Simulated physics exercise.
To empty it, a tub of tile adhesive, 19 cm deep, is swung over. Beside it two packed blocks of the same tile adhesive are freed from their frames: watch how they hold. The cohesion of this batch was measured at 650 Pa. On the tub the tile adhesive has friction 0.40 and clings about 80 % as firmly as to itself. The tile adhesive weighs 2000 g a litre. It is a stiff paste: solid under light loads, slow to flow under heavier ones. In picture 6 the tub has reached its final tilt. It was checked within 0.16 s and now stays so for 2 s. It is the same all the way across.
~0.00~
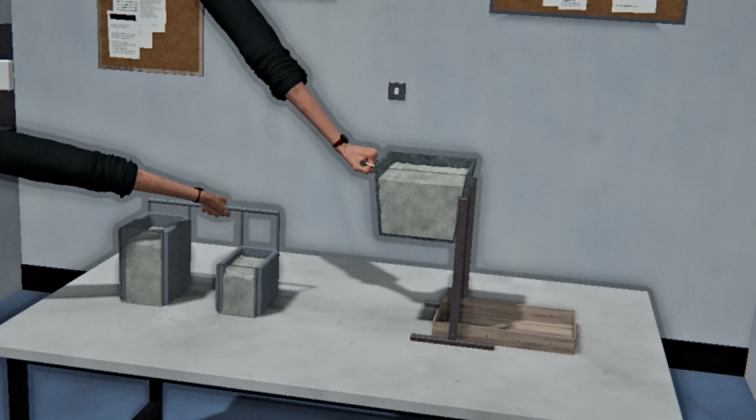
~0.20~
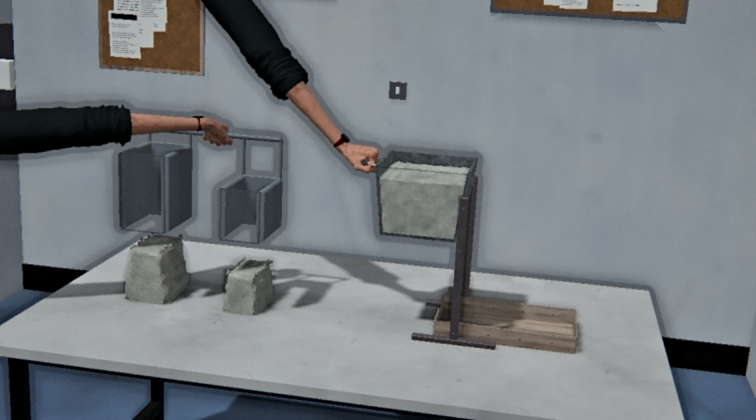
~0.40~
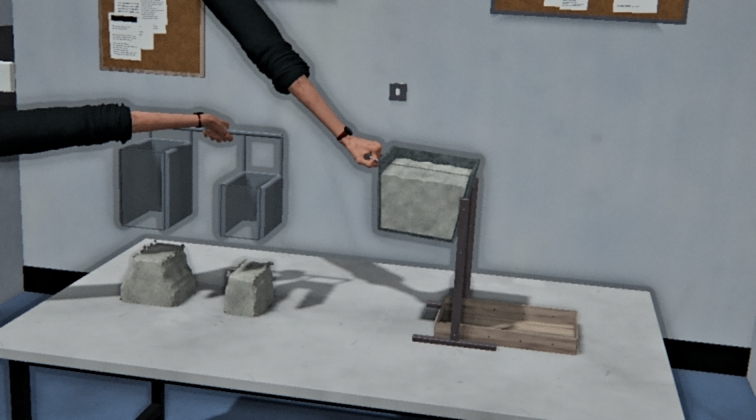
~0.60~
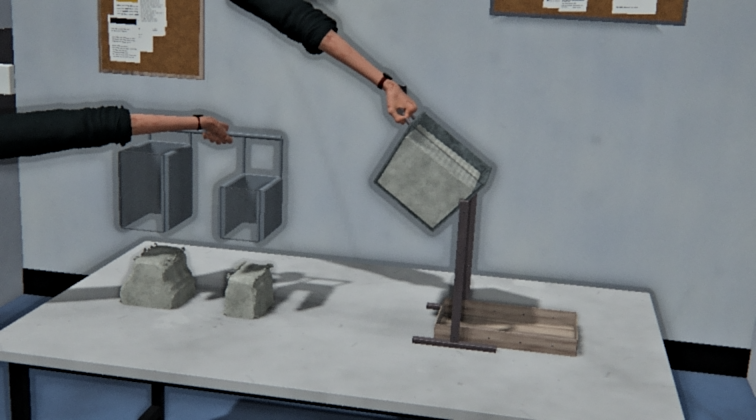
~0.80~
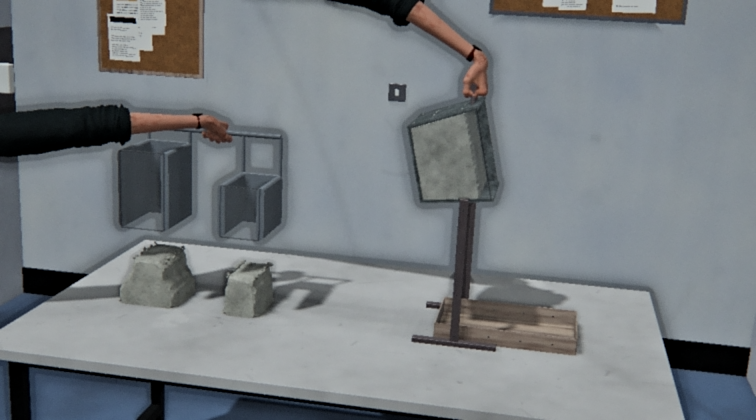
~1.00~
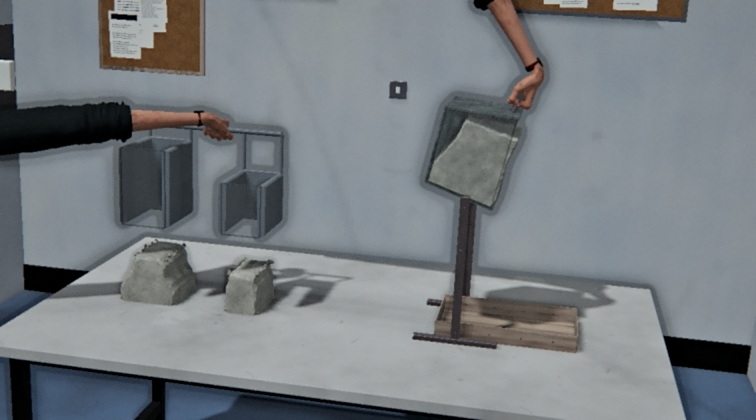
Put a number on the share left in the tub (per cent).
Close to 30 per cent.
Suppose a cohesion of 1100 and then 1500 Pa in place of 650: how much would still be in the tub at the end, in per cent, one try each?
In turn about 10 %, 16 %.
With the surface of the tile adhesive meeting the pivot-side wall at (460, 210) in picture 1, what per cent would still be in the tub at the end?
It would be near 40 %.
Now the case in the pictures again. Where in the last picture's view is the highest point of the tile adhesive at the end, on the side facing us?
At about (435, 167).
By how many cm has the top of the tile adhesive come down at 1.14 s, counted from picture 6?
Some 10 cm.
After 1.14 s, the tub is at 101 degrees and holds 53 %.
After 1.31 s, the tub is at 101 degrees and holds 31 %.
After 1.48 s, the tub is at 101 degrees and holds 30 %.
After 1.65 s, the tub is at 101 degrees and holds 30 %.
After 3.00 s, at the end, the tub is at 101 degrees and holds 30 %.
